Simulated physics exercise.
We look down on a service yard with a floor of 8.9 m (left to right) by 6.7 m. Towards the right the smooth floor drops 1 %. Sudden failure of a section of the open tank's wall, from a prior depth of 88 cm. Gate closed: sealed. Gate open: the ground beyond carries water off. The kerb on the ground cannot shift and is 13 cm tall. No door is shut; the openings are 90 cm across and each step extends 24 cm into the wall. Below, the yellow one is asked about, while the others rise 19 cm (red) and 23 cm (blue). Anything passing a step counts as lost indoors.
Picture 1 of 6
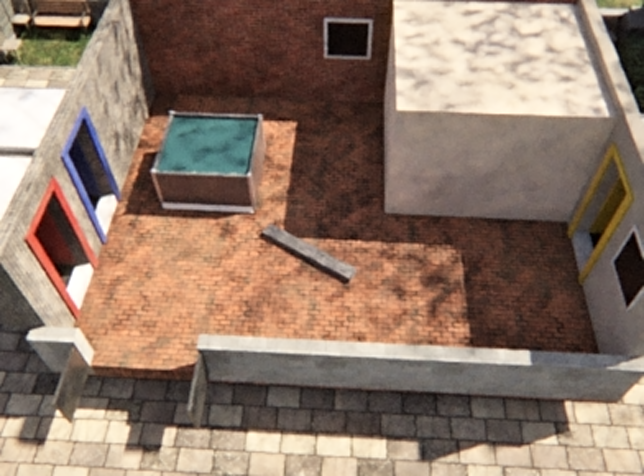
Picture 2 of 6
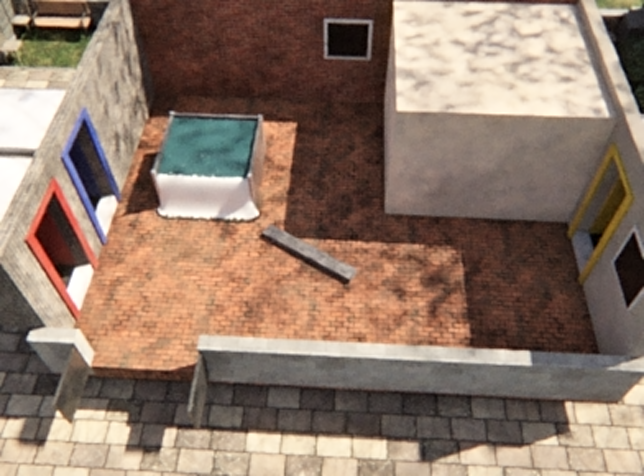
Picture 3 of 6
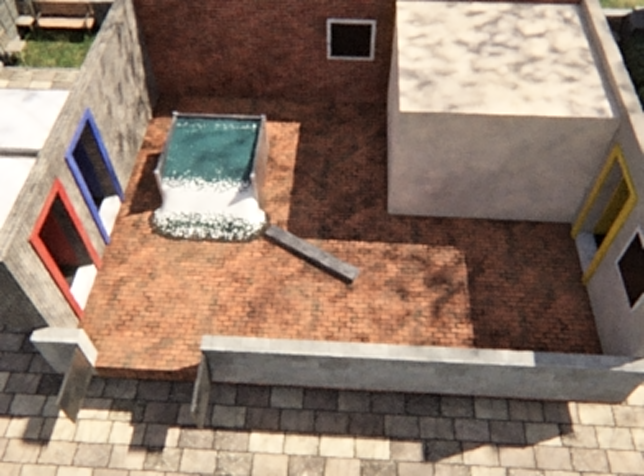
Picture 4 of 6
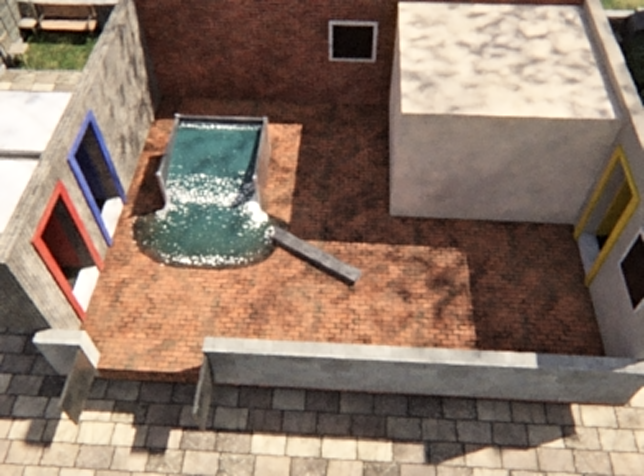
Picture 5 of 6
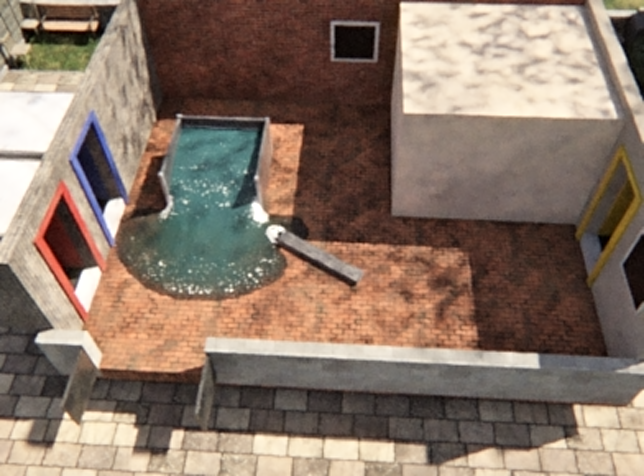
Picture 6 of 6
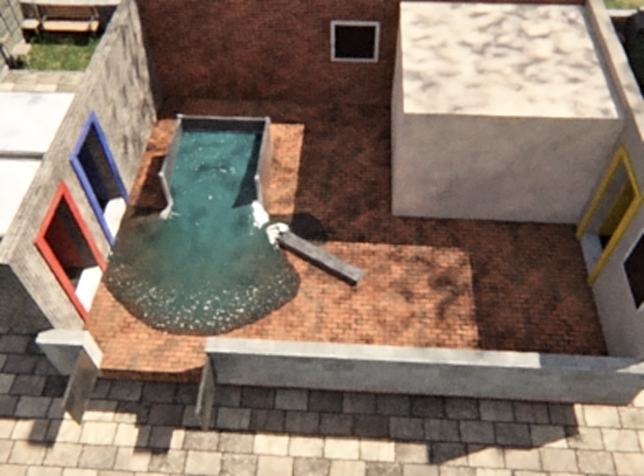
The clip shows a walled brick yard from above, where water bursts from the front of an open tank at left and spreads in a widening pool towards the front wall, past a low grey bar lying beside it.
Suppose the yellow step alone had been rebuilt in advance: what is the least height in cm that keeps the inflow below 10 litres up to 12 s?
About 9 cm.
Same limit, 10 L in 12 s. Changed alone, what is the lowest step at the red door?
For red, a step near 13.0 cm.
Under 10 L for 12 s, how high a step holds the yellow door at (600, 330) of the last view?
Close to 12.5 cm at the least.
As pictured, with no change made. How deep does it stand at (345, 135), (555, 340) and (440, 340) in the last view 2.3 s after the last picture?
Roughly 0, 2 and 7 cm, in turn.
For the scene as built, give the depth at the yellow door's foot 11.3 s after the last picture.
It comes to about 9.5 centimetres deep.
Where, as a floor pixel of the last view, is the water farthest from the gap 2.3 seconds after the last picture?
Lab note: Front tip approx. at (578, 381).
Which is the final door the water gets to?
The yellow door.
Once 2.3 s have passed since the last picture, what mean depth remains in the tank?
It averages close to 12 centimetres.
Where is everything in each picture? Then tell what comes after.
The first picture shows the open tank at (209, 146) is whole and still, 88 cm deep; the yellow door at (595, 224) is dry.
In the second picture, water pours out at (207, 195) and has run 0.3 m, to (166, 216); about 7 cm deep outside, 88 cm at the back.
In the third picture, the front is at (167, 235), 0.8 m from the gap at (210, 198); 1.5 m2 of floor is wet, 82 cm left at the back.
In the fourth picture, the front is at (168, 263), 1.4 m from the gap at (213, 201); 3.2 m2 of floor is wet, 75 cm left at the back.
In the fifth picture, the gap is at (215, 202), the front 2.0 m out at (172, 294); the back of the open tank holds 73 cm.
In the sixth picture, the front is at (167, 329), 2.7 m from the gap at (215, 202); 8.2 m2 of floor is wet, 66 cm left at the back; the yellow door at (604, 226), 7.1 m from the gap, is still 4.9 m from the nearest water.
Then, 0.7 s after the last picture water covers 30 % of the floor, deepest (41 cm) near (75, 353); it has not reached the yellow door.
Then, 2.3 s after the last picture water covers 40 % of the floor, deepest (22 cm) near (179, 369); it has not reached the yellow door.
Then, 11.3 s after the last picture water covers 65 % of the floor, deepest (10 cm) near (573, 227); 9 cm at the yellow door, 0 litres in over its 26 cm step.
At the yellow door as built, the water peaked near 13 cm, 6.3 s after the last picture.
Run again over the same 12 s with other heights there, 30 litres in over 7 cm, 6 litres over 10 cm. The limit of 10 litres is kept from about 9 cm up.
